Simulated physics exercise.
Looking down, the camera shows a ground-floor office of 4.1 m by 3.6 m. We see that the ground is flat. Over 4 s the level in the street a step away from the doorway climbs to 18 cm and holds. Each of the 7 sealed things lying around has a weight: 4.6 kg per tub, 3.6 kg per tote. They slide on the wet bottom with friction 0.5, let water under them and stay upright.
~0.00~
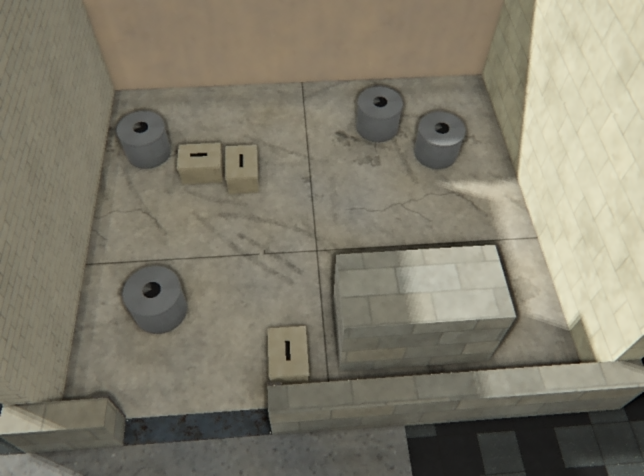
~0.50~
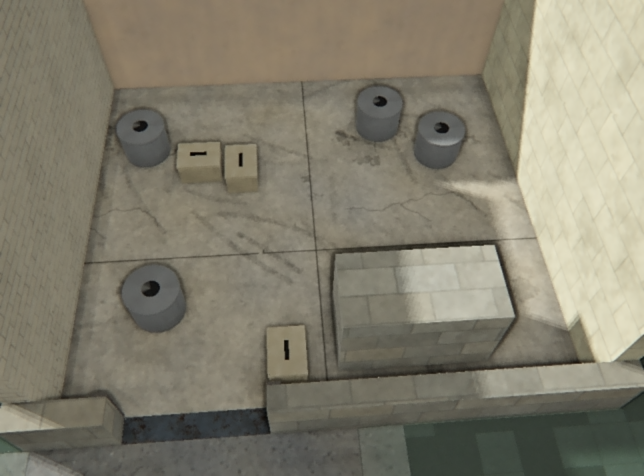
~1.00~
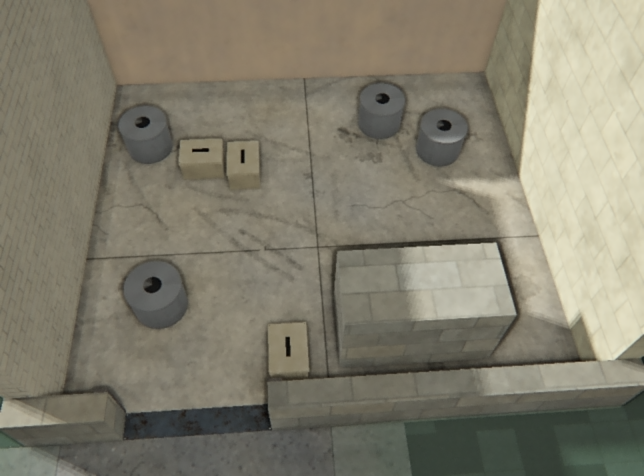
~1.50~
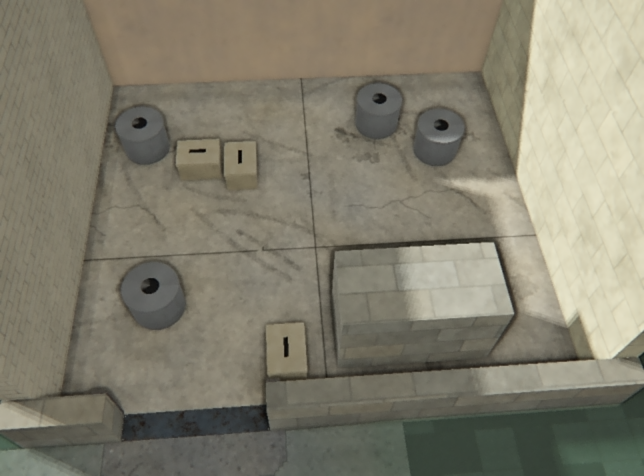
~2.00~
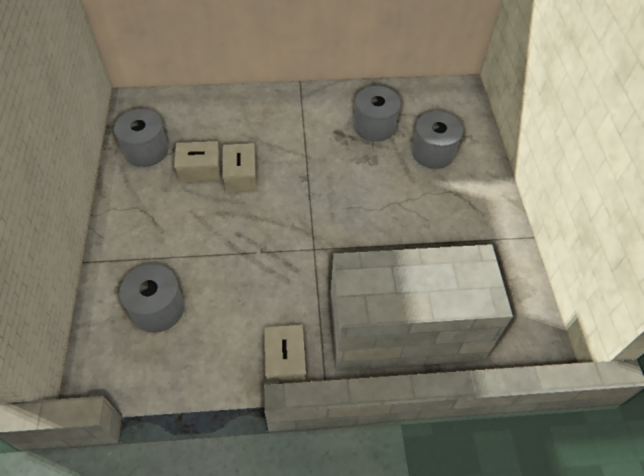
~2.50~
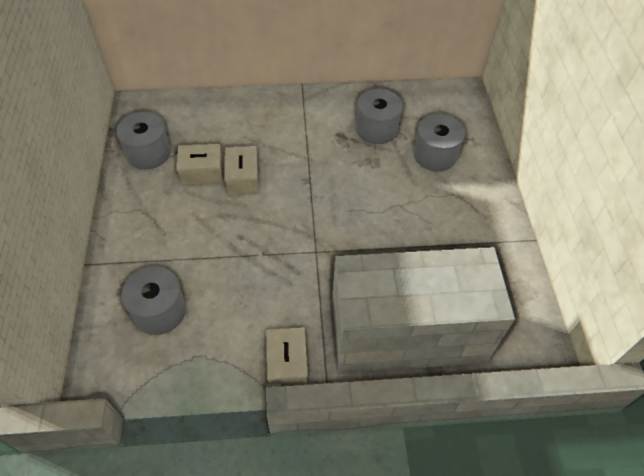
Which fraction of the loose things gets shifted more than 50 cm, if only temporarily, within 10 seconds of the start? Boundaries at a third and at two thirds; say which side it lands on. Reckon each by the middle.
It will work out to two or more in three.
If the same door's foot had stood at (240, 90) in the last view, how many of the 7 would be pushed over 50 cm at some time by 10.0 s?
So the tally would be 4.
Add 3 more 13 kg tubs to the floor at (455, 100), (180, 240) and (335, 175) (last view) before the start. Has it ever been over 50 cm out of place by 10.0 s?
In turn: Within the mark, beyond the mark, within the mark.
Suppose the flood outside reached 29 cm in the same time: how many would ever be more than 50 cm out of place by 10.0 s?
The count would be 6.
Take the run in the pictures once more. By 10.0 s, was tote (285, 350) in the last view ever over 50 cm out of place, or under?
The verdict is a smaller shift.
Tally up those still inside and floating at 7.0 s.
The number is 4.
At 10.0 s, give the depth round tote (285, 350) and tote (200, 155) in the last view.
Some 2 cm at the first, some 8 cm at the second.
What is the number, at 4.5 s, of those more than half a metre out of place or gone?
1 in all.
After 3.5 s 0 of 7 are over 50 cm from their spots; 0 afloat.
After 4.5 s 1 of 7 are over 50 cm from their spots; 0 afloat.
After 7.0 s 4 of 7 are over 50 cm from their spots; 4 afloat.
After 10.0 s 6 of 7 are over 50 cm from their spots, and 6 have been at some point; 6 afloat.
